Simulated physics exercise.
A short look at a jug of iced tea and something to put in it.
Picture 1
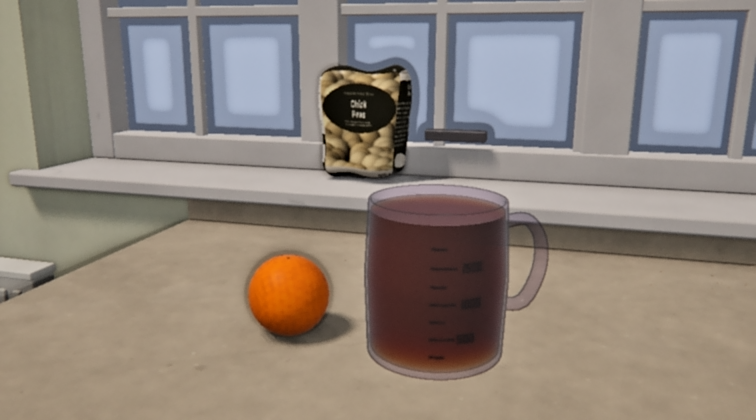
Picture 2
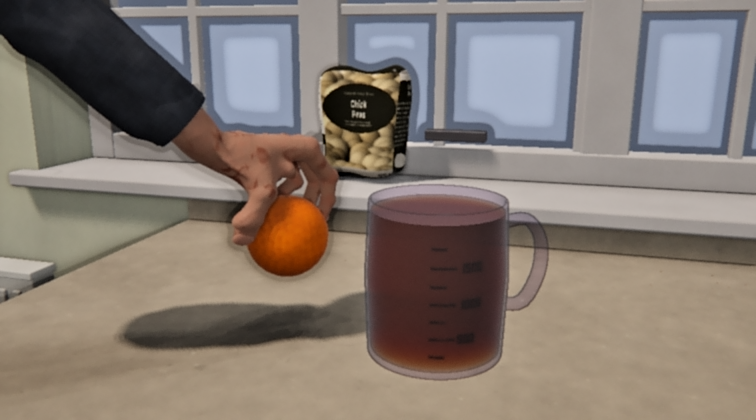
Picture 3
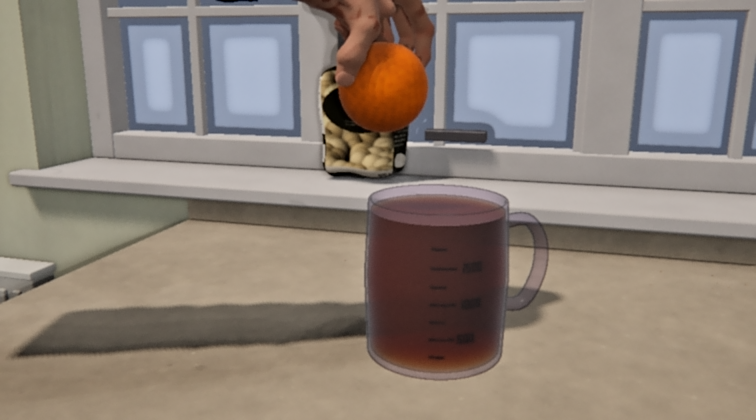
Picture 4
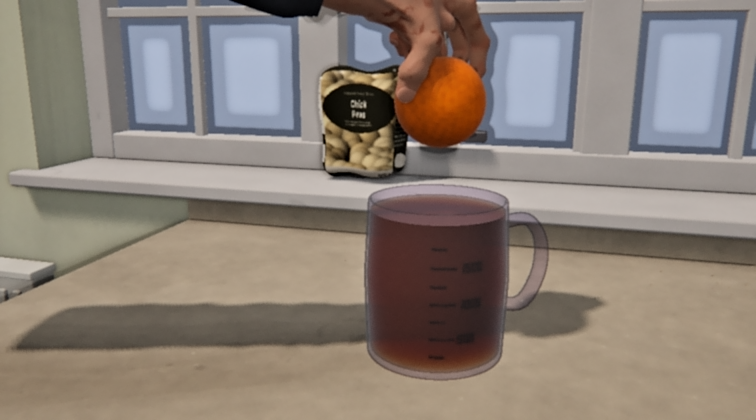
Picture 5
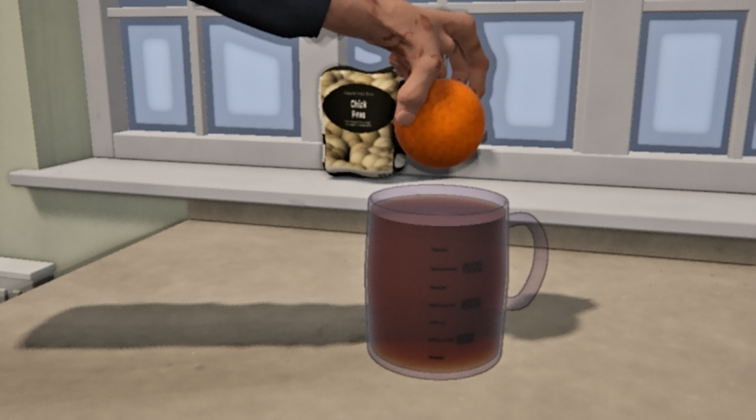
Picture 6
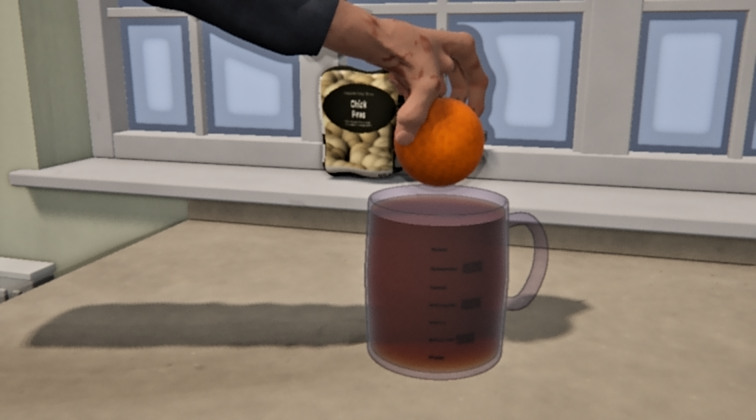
A large clear measuring jug nearly full of reddish-brown iced tea stands on a beige countertop, seen from a fixed, slightly raised view facing a white-framed window. A bright orange sits to its left, and a black-labelled packet rests on the sill behind. A dark-sleeved arm reaches in from the left, lifts the orange, carries it right above the jug, and lowers it close to the rim.
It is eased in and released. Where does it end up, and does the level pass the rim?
The thing bobs on top; the jug loses some over the rim.
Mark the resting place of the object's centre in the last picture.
Roughly at (437, 222).
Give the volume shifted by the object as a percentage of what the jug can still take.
Close to 190 %.
Soon after, the orange enters the iced tea; the jug is full to the brim.
Later, the orange comes up again; the jug is full to the brim; some has gone over the rim.
In the end, the orange floats; the jug is full to the brim; some has gone over the rim.
